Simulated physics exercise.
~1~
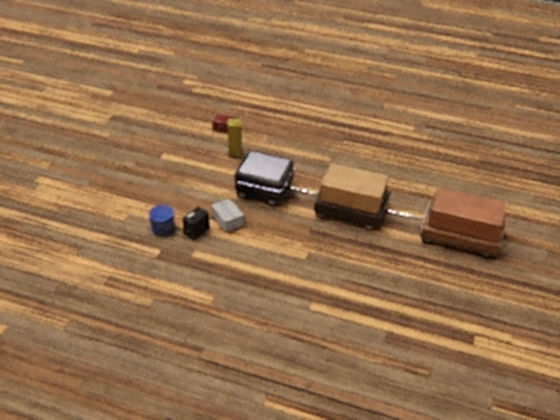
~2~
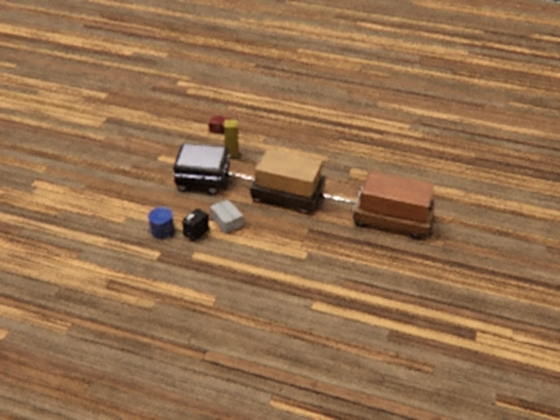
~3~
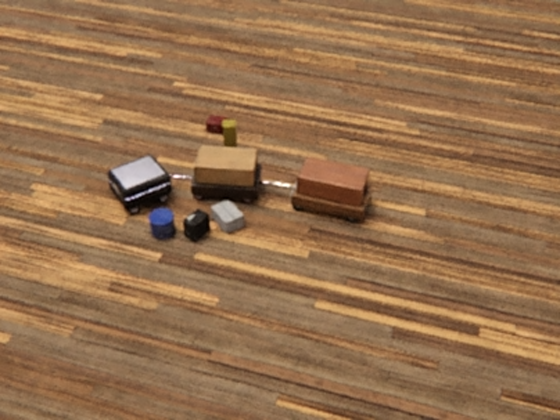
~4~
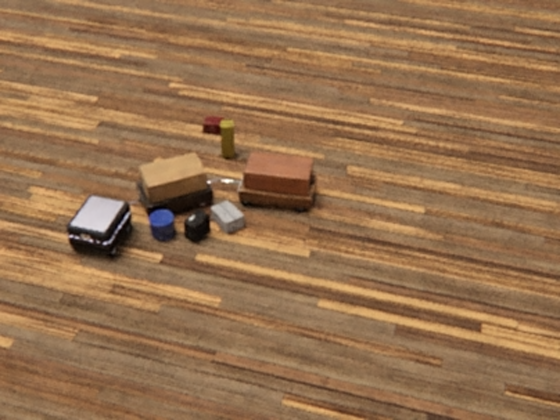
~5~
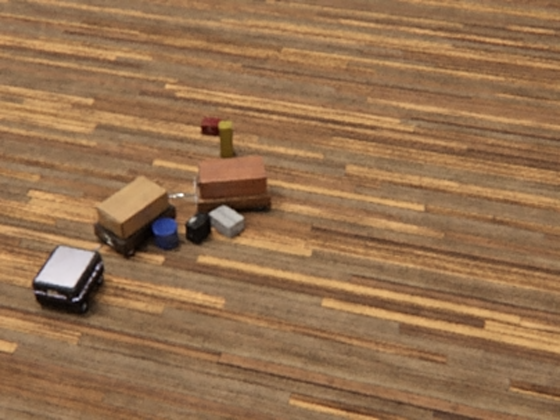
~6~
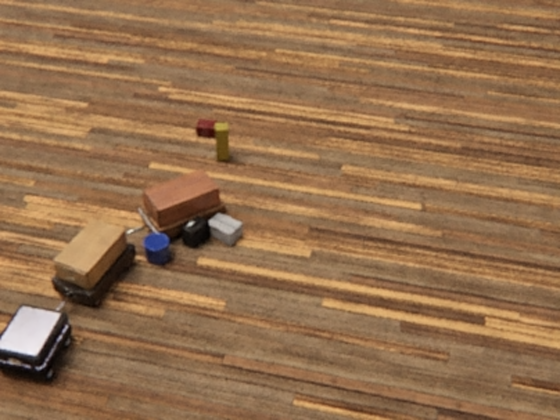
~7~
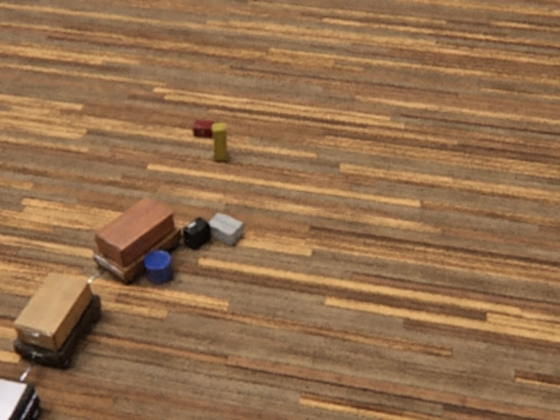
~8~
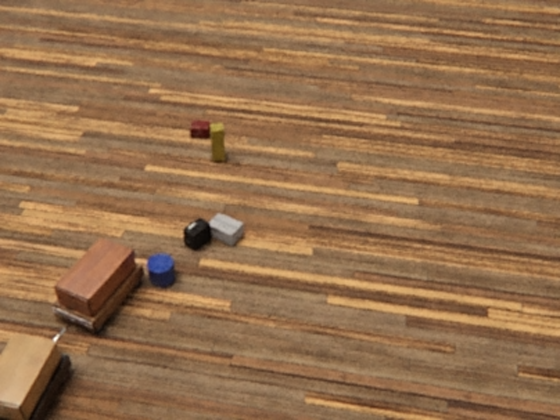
On a striped wood floor, a toy-like tug pulling two loaded carts leftward, curving toward the viewer, the carts nudging a blue pail.
